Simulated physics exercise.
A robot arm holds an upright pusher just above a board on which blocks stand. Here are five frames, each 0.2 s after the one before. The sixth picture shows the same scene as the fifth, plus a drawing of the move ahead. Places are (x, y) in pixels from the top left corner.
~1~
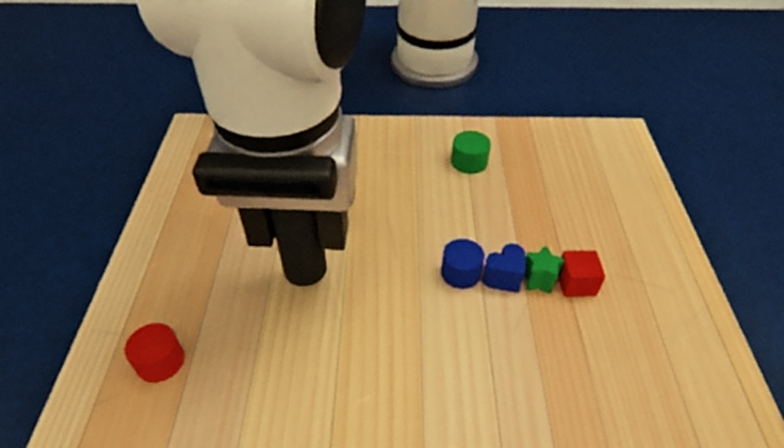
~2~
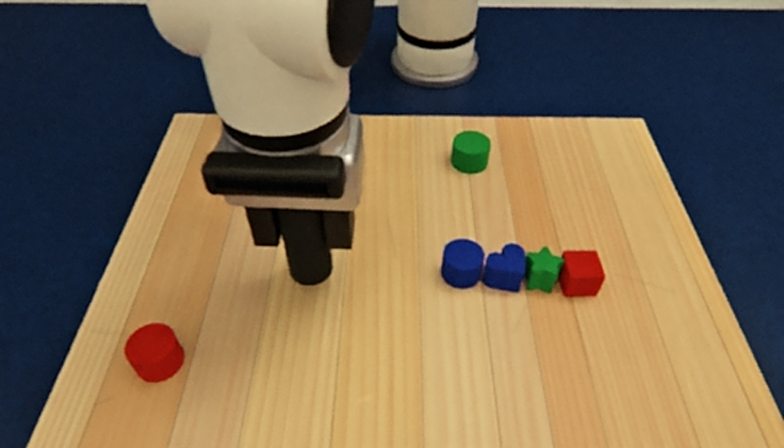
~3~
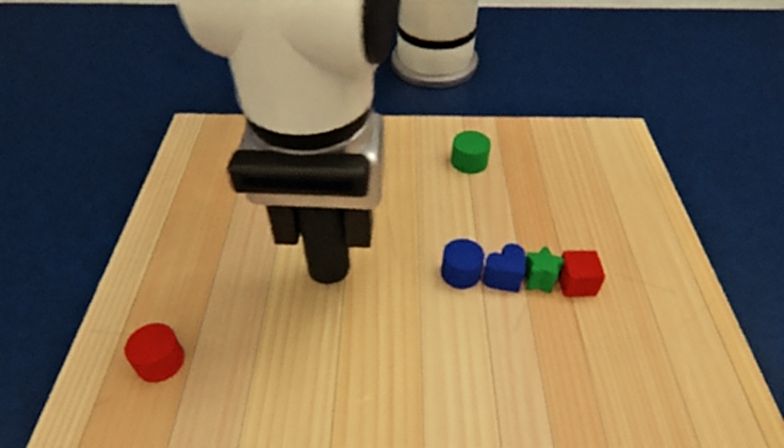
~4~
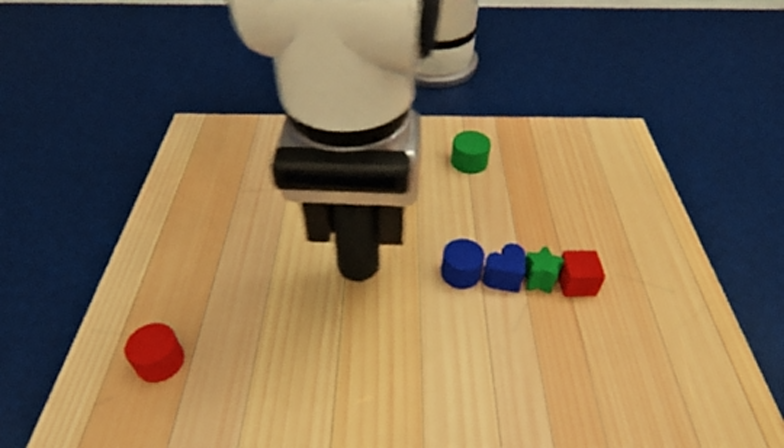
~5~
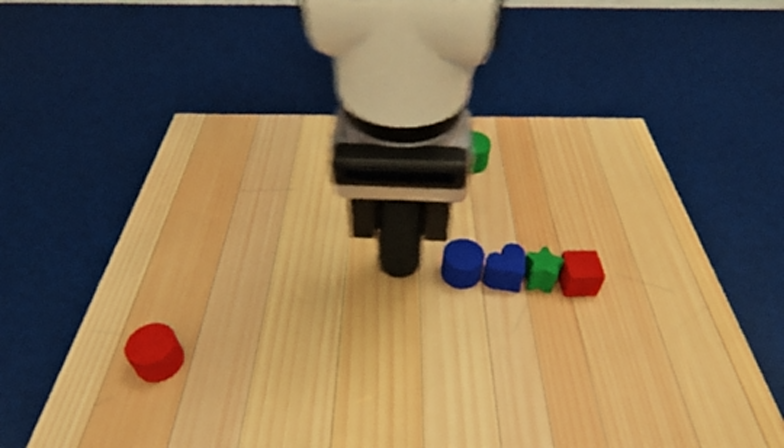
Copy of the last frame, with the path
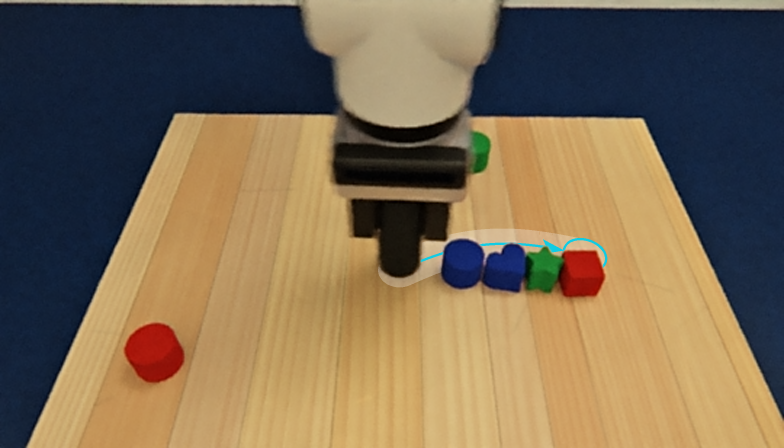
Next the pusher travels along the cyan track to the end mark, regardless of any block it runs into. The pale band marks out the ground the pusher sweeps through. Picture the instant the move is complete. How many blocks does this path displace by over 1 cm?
That makes 2 blocks.
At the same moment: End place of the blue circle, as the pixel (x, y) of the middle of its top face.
The spot you're after is about (489, 258) in the image.
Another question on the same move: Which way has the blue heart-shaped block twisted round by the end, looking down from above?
The blue heart-shaped block rotates counterclockwise.
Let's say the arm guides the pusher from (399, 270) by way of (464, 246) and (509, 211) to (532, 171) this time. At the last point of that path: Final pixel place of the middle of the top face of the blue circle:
Its top centre is at about (487, 257).
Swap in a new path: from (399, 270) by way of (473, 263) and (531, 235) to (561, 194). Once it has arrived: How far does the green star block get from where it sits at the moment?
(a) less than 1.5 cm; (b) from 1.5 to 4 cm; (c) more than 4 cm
I'll go with b - from 1.5 to 4 cm.
Path on the board, from (399, 270) through (457, 249) and (520, 244) to (585, 255).
The first path, step by step. One third of the way, pusher (460, 240); blue circle (487, 257); blue heart-shaped block (521, 271), turned 30° anticlockwise; green star block (550, 261), turned 15° anticlockwise.
Two thirds of the way, pusher (524, 236); blue circle (489, 258); blue heart-shaped block (524, 273), turned 30° anticlockwise; green star block (551, 261), turned 15° anticlockwise.
At the end, pusher (588, 246); blue circle (489, 258); blue heart-shaped block (524, 273), turned 30° anticlockwise; green star block (551, 261), turned 15° anticlockwise; red square piece in place.
